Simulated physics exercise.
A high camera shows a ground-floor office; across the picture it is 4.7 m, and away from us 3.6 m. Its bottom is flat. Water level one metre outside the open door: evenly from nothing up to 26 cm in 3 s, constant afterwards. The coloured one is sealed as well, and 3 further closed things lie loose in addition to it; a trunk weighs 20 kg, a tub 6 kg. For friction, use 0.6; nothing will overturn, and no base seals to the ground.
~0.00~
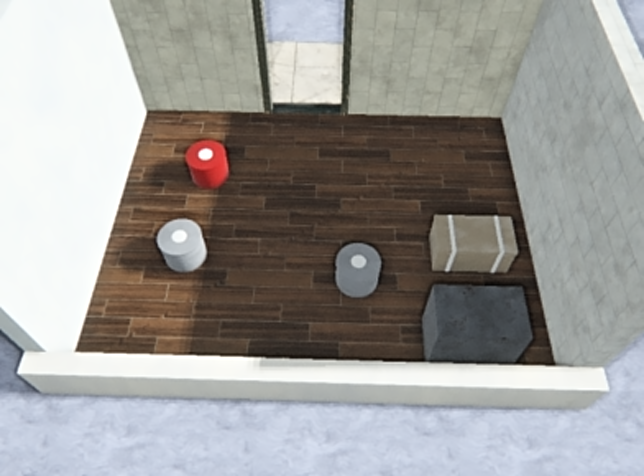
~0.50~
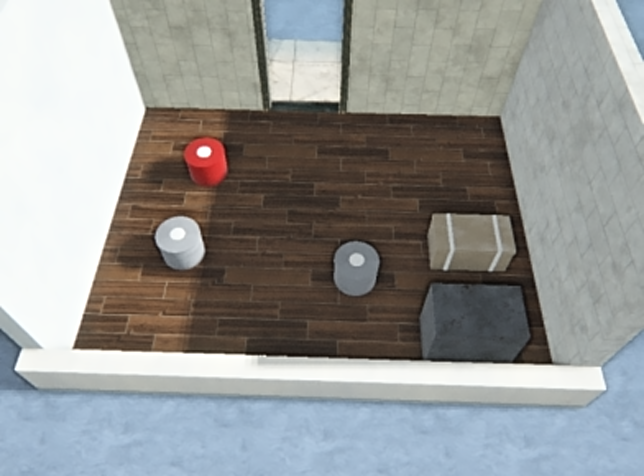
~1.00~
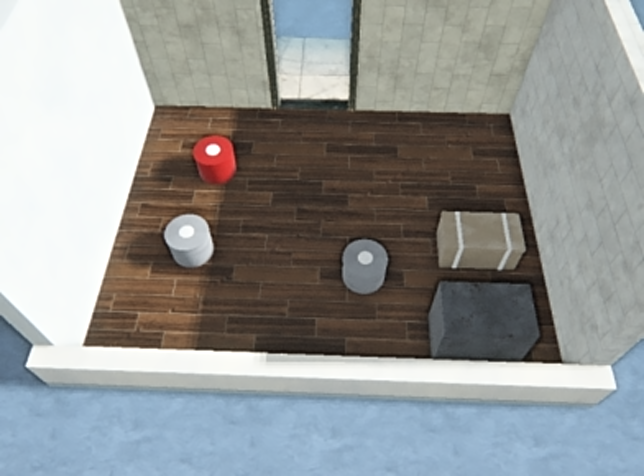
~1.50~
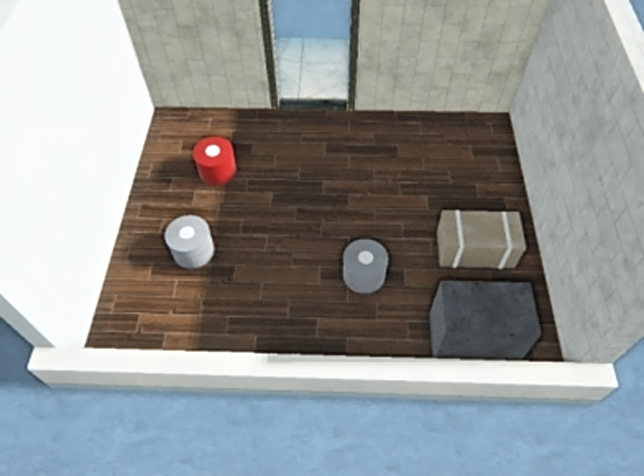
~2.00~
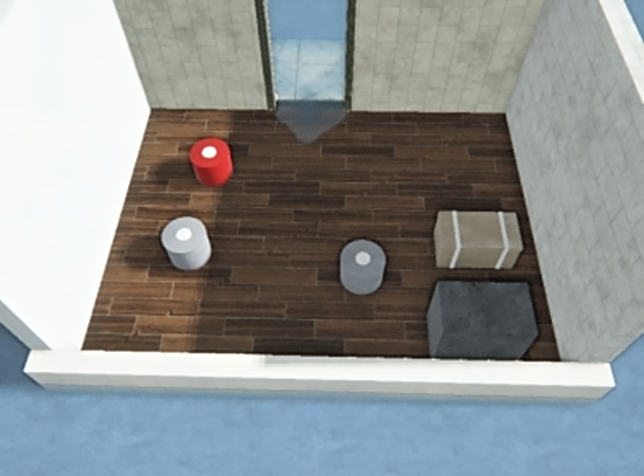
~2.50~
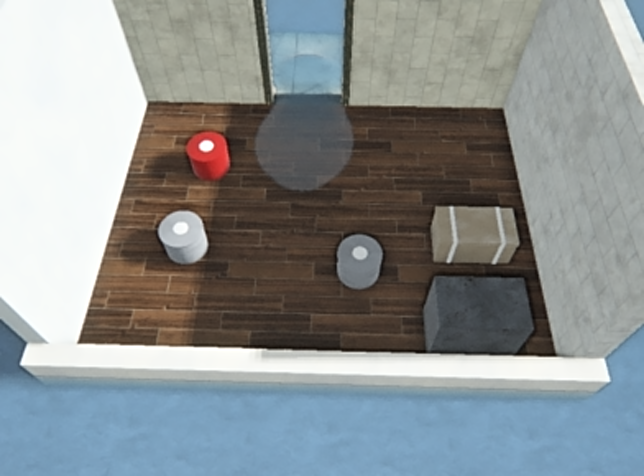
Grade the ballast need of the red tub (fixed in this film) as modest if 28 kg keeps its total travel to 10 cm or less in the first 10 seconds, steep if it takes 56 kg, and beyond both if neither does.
Modest.
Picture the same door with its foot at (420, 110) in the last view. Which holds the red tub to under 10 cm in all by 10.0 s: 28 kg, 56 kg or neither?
Result: Lighter option suffices.
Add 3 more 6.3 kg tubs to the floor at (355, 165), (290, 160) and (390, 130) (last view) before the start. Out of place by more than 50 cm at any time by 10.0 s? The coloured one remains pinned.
Listed in turn, they go over the bar, over the bar, beneath the bar.
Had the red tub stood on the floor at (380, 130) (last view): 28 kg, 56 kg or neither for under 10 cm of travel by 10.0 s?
Outcome - success with both.
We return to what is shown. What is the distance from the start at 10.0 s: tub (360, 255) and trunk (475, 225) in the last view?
Respectively 100 and 40 cm.
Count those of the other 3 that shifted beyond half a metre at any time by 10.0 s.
Counting them up, I find 2.
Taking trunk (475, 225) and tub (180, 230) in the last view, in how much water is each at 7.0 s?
6 and 5 cm.
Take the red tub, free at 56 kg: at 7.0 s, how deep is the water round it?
Something like 4 centimetres.
After 3.5 s the red tub would be 0 cm from its start with 28 kg and 0 cm from its start with 56 kg; 3 cm of water round it then.
After 4.5 s the red tub would be 0 cm from its start with 28 kg and 0 cm from its start with 56 kg; 4 cm of water round it then.
After 7.0 s the red tub would be 0 cm from its start with 28 kg and 0 cm from its start with 56 kg; 4 cm of water round it then.
After 10.0 s the red tub would be 0 cm from its start with 28 kg and 0 cm from its start with 56 kg; 7 cm of water round it then.
